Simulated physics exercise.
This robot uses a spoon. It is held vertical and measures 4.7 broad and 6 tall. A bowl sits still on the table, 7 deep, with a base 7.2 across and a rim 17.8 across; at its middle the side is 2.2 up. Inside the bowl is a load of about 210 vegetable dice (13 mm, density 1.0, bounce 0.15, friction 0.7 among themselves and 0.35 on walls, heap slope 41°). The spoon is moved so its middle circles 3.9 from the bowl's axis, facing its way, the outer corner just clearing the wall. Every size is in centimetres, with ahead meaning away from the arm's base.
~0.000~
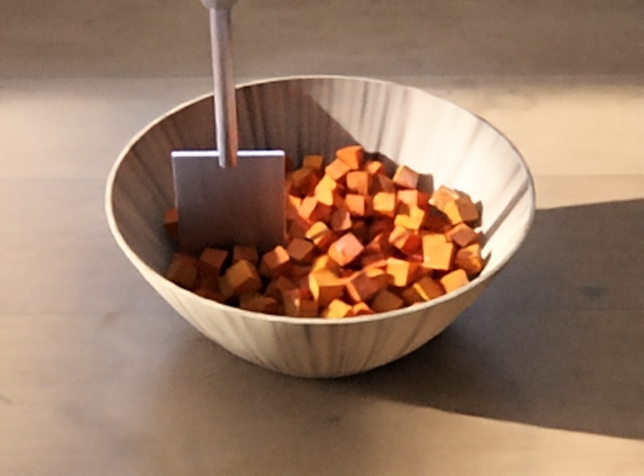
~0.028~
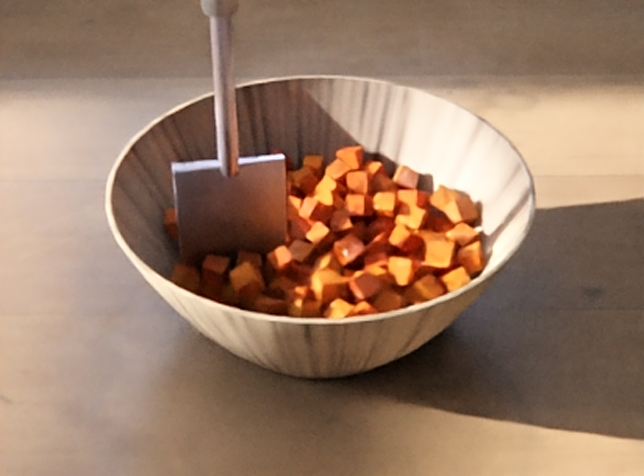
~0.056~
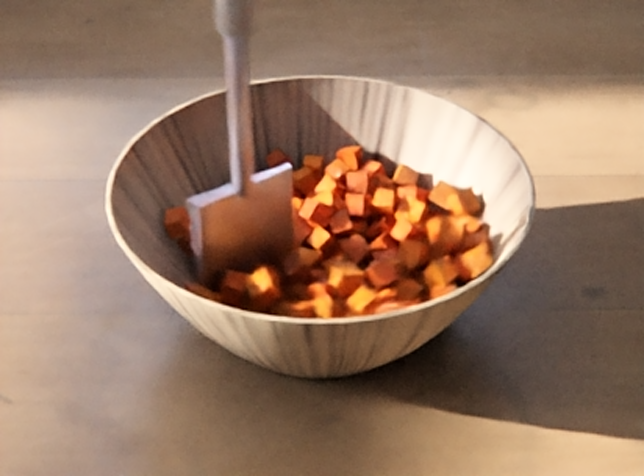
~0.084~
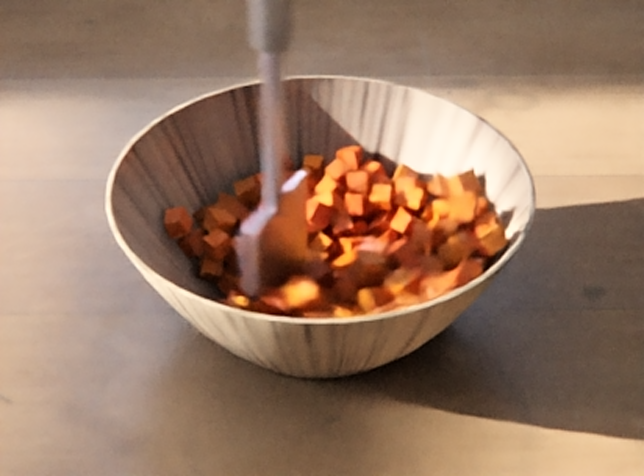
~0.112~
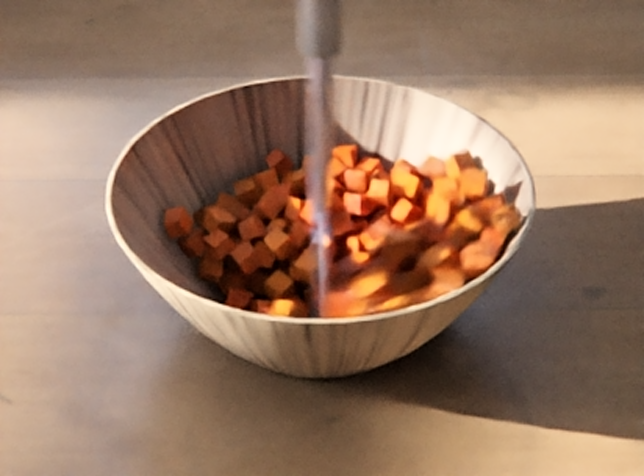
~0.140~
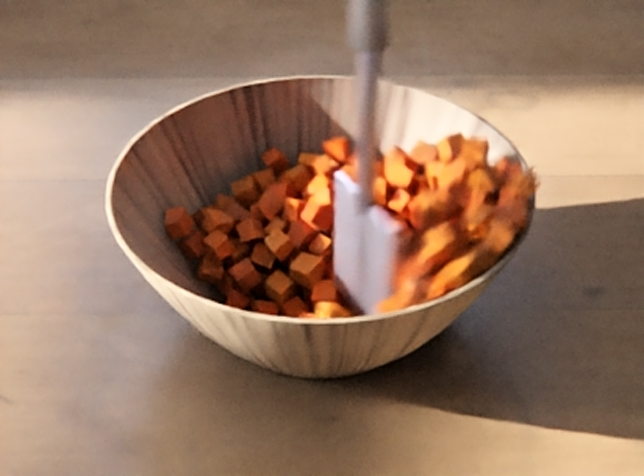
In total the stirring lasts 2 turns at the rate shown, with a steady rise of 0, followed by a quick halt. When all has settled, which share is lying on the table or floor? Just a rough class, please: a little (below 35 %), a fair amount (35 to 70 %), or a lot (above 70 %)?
A fair amount.
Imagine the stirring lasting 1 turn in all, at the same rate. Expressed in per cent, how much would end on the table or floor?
It would be around 35 percent.
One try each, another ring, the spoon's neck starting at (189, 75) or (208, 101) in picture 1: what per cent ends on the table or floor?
Close to 0 per cent for the first and close to 45 per cent for the second.
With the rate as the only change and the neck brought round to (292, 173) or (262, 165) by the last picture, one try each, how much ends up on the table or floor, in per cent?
Around 30 and 20 per cent respectively.
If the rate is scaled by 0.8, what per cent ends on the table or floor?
About 45 per cent.
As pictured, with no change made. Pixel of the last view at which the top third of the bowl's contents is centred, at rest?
Centre, approx.: (258, 319).
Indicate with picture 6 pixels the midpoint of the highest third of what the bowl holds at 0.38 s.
Somewhere around (164, 208) in the last view.
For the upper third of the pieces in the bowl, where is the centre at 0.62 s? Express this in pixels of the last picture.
The centre lies near (424, 156) in the last picture.
By 0.38 s, 350° round, highest piece 10 above the table; 146 in the bowl, 32 on the table or floor, 32 in flight or on the tool.
By 0.62 s, 224° round, highest piece 9 above the table; 110 in the bowl, 86 on the table or floor, 14 in flight or on the tool.
By 0.94 s, 0° round, highest piece 6 above the table; 112 on the table or floor, 98 in the bowl.
By 1.64 s, 0° round, highest piece 6 above the table; 112 on the table or floor, 98 in the bowl.
Final count, 112 on the table or floor, 98 in the bowl. That is 53 % on the table or floor.
